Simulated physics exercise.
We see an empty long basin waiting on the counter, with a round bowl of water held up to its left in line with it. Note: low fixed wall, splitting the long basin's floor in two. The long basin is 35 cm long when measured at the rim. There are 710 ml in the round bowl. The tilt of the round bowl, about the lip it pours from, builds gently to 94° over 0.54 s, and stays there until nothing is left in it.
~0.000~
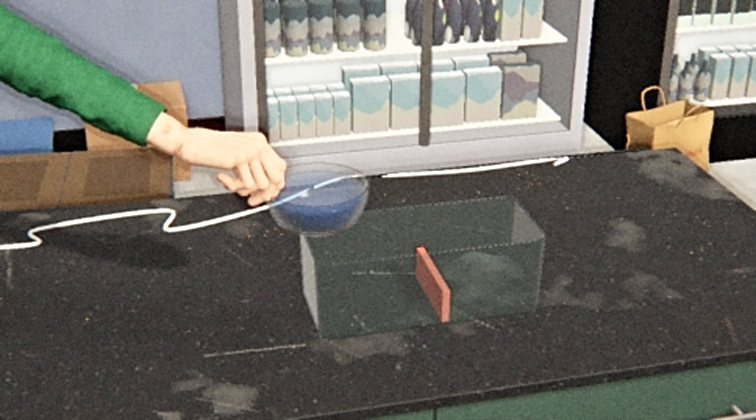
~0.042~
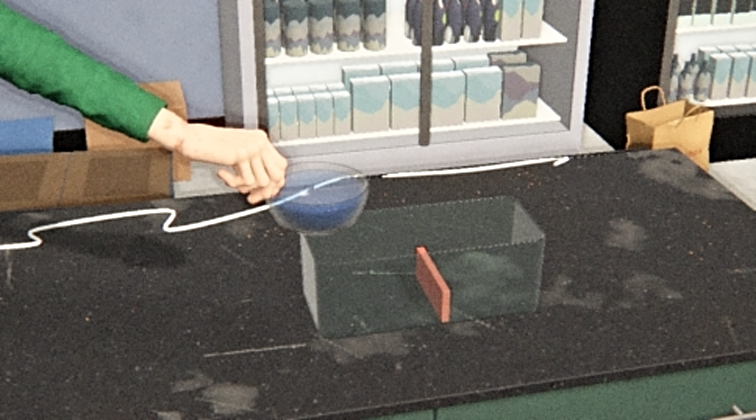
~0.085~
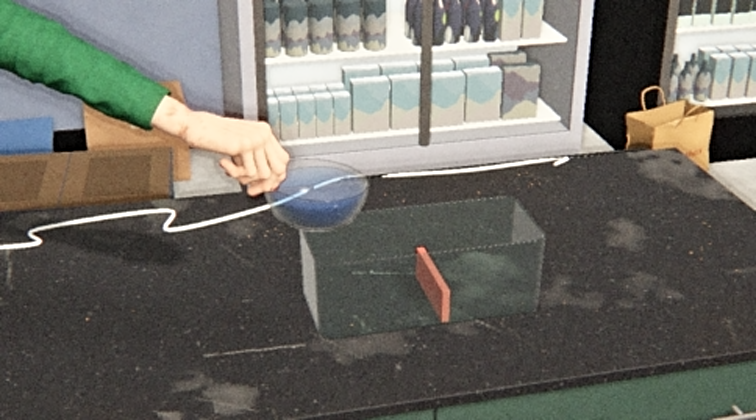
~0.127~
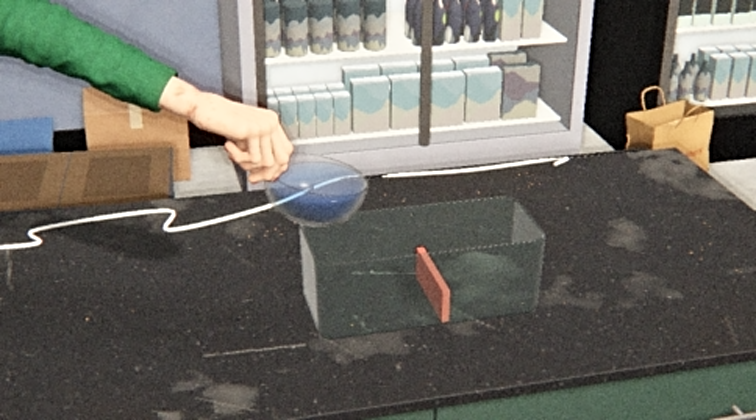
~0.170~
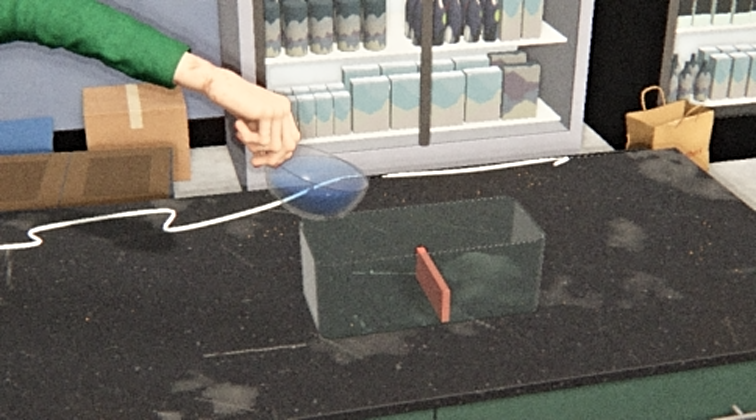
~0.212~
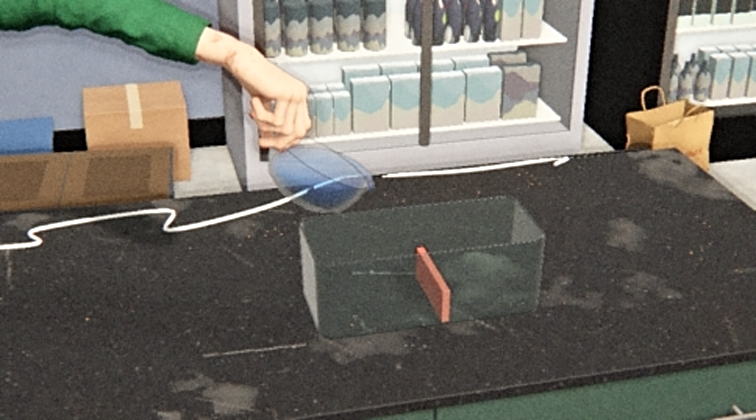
On a dark counter, a hand gradually tilts a round bowl rightward beside a long basin.
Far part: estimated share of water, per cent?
59 per cent.
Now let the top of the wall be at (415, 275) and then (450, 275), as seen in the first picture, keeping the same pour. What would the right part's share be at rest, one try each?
Result: 75 per cent, then 25 per cent.
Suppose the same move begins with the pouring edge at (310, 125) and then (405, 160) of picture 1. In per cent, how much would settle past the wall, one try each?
5 and 80 %.
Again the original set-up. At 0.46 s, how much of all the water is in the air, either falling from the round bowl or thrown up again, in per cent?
56 %.
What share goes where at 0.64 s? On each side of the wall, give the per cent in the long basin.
Left roughly 22 per cent, right roughly 68.
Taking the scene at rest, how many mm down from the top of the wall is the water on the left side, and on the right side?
I'd say some 46 mm on the left and some 36 mm on the right.
Then, 0.46 s in, the tilt is 89° and 27 per cent is still to pour, 16 is left of the wall and 0 right of it.
Then, 0.64 s in, the tilt is 94° and 1 per cent is still to pour, 23 is left of the wall and 68 right of it.
Then, 0.83 s in, the tilt is 94° and 0 per cent is still to pour, 31 is left of the wall and 59 right of it.
Then, 1.04 s in, the tilt is 94° and 0 per cent is still to pour, 38 is left of the wall and 59 right of it.
Finally, 38 per cent lies left of the wall, 59 right of it and 2 outside.
